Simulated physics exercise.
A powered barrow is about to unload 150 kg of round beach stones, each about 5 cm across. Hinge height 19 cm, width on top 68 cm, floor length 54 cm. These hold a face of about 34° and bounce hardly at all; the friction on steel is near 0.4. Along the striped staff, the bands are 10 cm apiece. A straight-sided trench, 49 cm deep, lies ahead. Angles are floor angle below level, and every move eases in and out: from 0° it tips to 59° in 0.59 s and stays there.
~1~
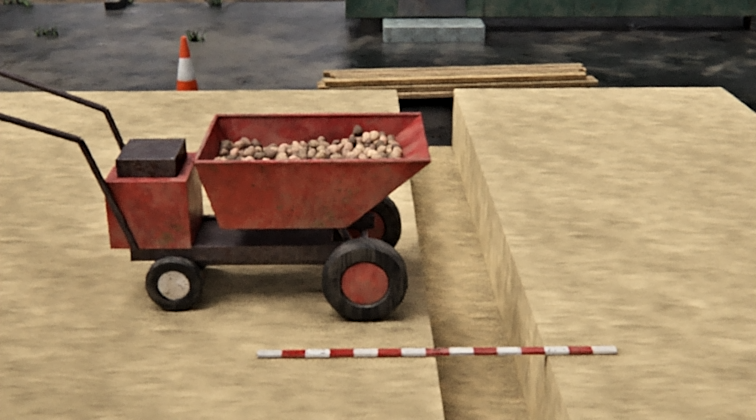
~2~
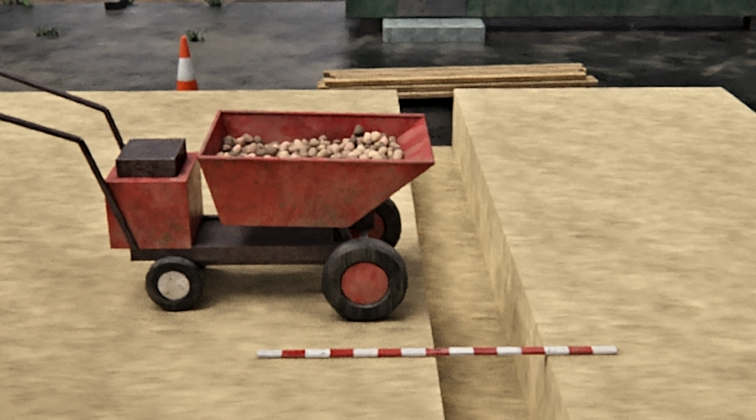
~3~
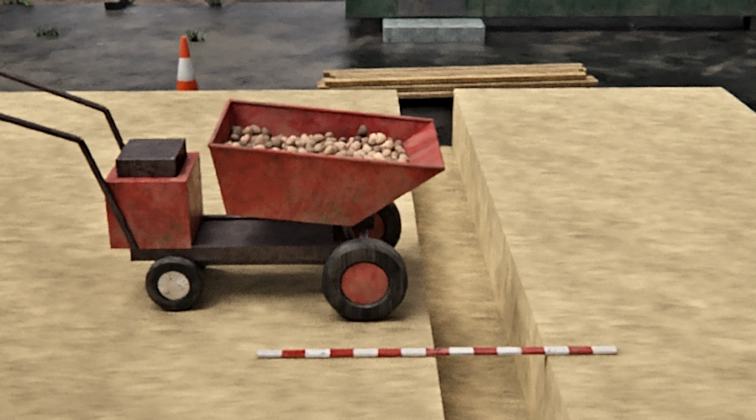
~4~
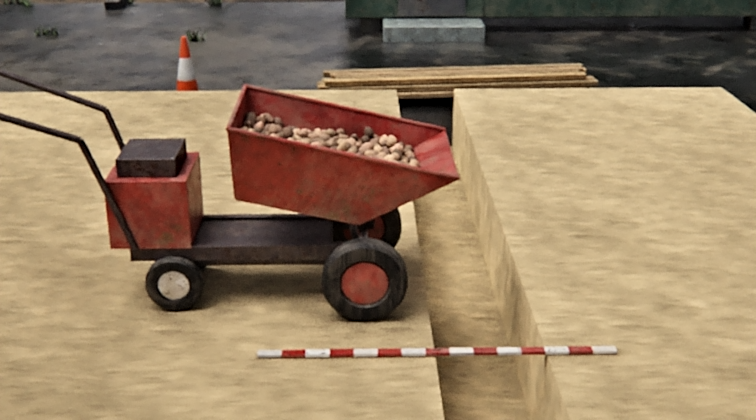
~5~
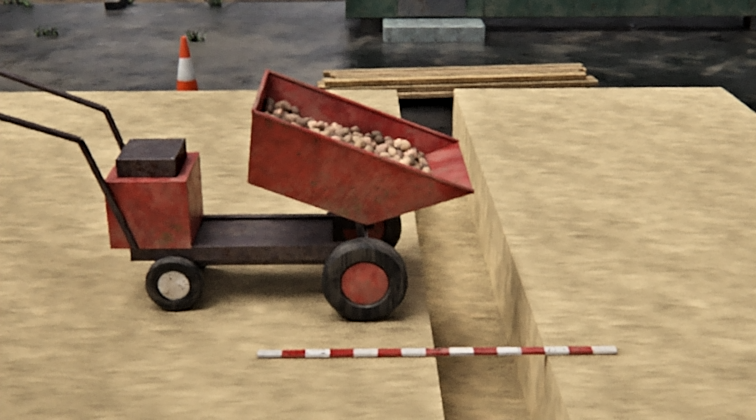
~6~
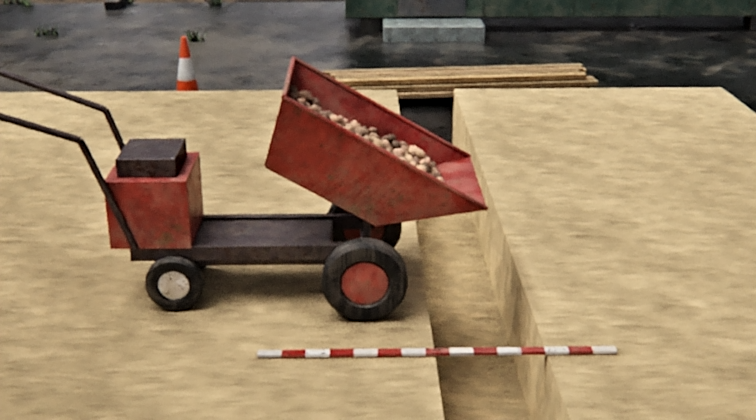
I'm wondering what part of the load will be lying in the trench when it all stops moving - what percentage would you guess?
I would guess about 24 per cent.
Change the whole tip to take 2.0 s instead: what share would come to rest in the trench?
Expected share: Around 45%.
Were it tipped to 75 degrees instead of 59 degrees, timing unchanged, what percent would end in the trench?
Close to 35 per cent then.
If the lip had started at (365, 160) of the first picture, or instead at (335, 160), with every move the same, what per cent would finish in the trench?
Roughly 80 percent for the first, and 95 percent for the second.
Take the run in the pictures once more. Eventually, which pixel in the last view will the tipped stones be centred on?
The resting stones are centred at roughly (579, 281).
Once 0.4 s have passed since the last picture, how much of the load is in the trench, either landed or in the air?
Around 5 per cent of it.
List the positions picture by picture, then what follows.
In the first picture, the tray is at 0°, its lip at (431, 161); the top of the load is at (373, 143).
In the second picture, the tray is at 2°, its lip at (435, 163); the top of the load is at (309, 143).
In the third picture, the tray is at 6°, its lip at (445, 169); the top of the load is at (249, 139).
The fourth picture shows lip at (459, 178), floor tilted 13°, highest stones at (256, 126).
The fifth picture shows lip at (474, 192), floor tilted 21°, highest stones at (271, 112).
The sixth picture shows lip at (487, 209), floor tilted 30°, highest stones at (293, 100).
Then, 0.1 s after the last picture the floor is at 50°, 100 % in the tray; the foremost stones are at (472, 224).
Then, 0.4 s after the last picture the floor is at 59°, 91 % in the tray, 5 % in the trench, 5 % past the trench; the foremost stones are at (542, 253).
Then, 0.7 s after the last picture the floor is at 59°, 29 % in the tray, 5 % in the trench, 66 % past the trench; the foremost stones are at (698, 281).
Then, 2.7 s after the last picture the floor is at 59°, 0 % in the tray, 24 % in the trench, 76 % past the trench; the foremost stones are past the picture's edge.
